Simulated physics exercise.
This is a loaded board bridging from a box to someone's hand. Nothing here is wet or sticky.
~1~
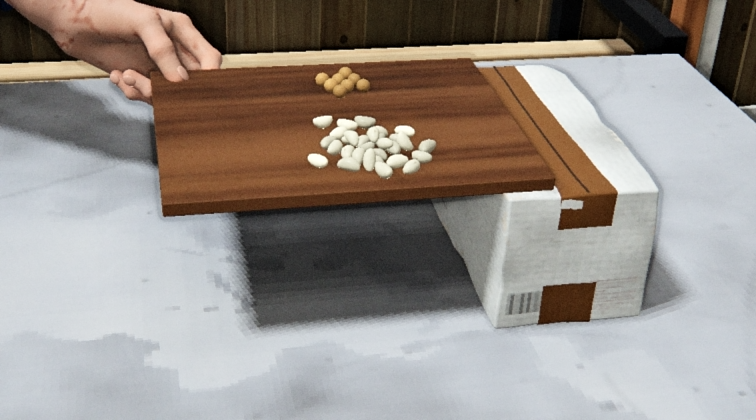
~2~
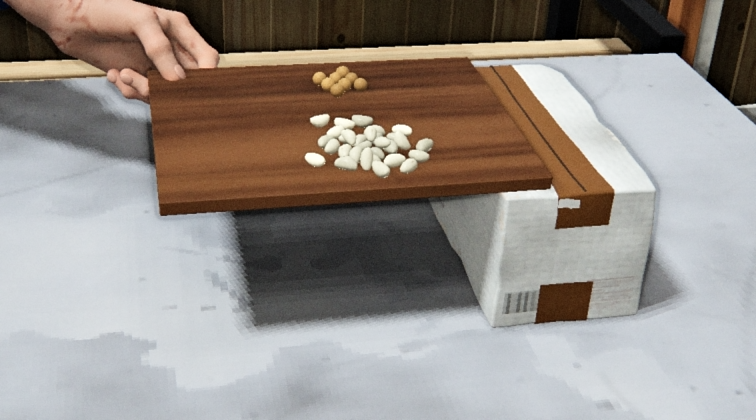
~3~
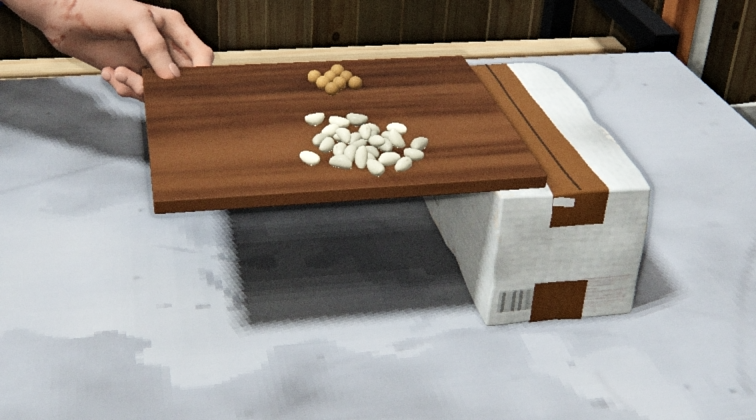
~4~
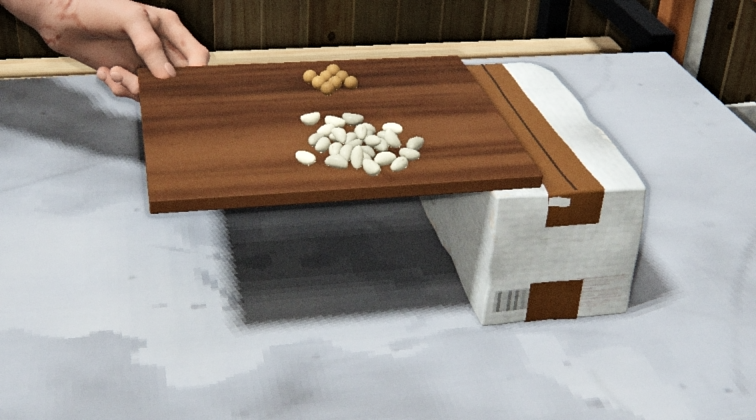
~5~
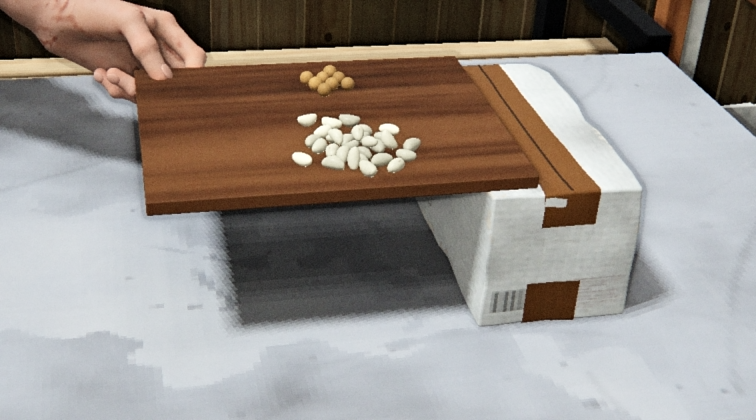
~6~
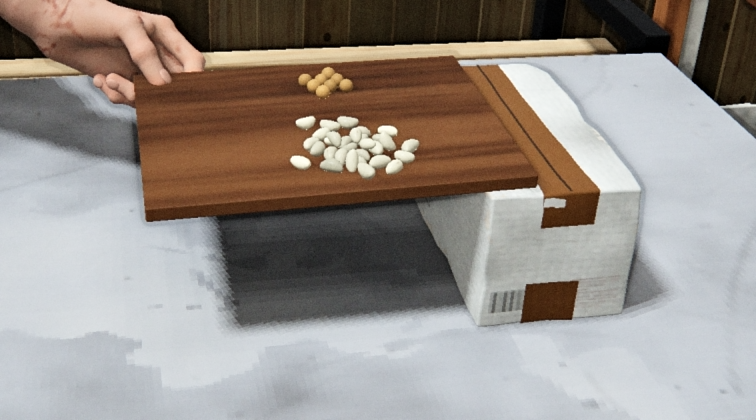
A brown wooden board bridges from a hand at left to a white box with brown tape at right, above a pale grey tabletop seen from slightly above. White beans lie scattered on its near part, with a small cluster of tan round beads behind them. The view drifts slightly, shifting everything a little left, then the hand lowers the board's left end very slightly while the beans and beads stay in place.
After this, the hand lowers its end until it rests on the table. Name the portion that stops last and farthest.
The far portion goes farther.
Then, 0.30 s past the last view, board sloping at 10°; near portion all still on the board; far portion all still on the board.
Then, 0.68 s past the last view, board sloping at 22°; near portion nearly all still on the board; far portion all still on the board.
Then, 1.09 s past the last view, board resting at 29°; near portion about two thirds still on the board; far portion mostly up to a board's length out.
Finally, board resting at 29°; near portion mostly up to a board's length out; far portion mostly more than two board lengths out; the far portion has gone farther.
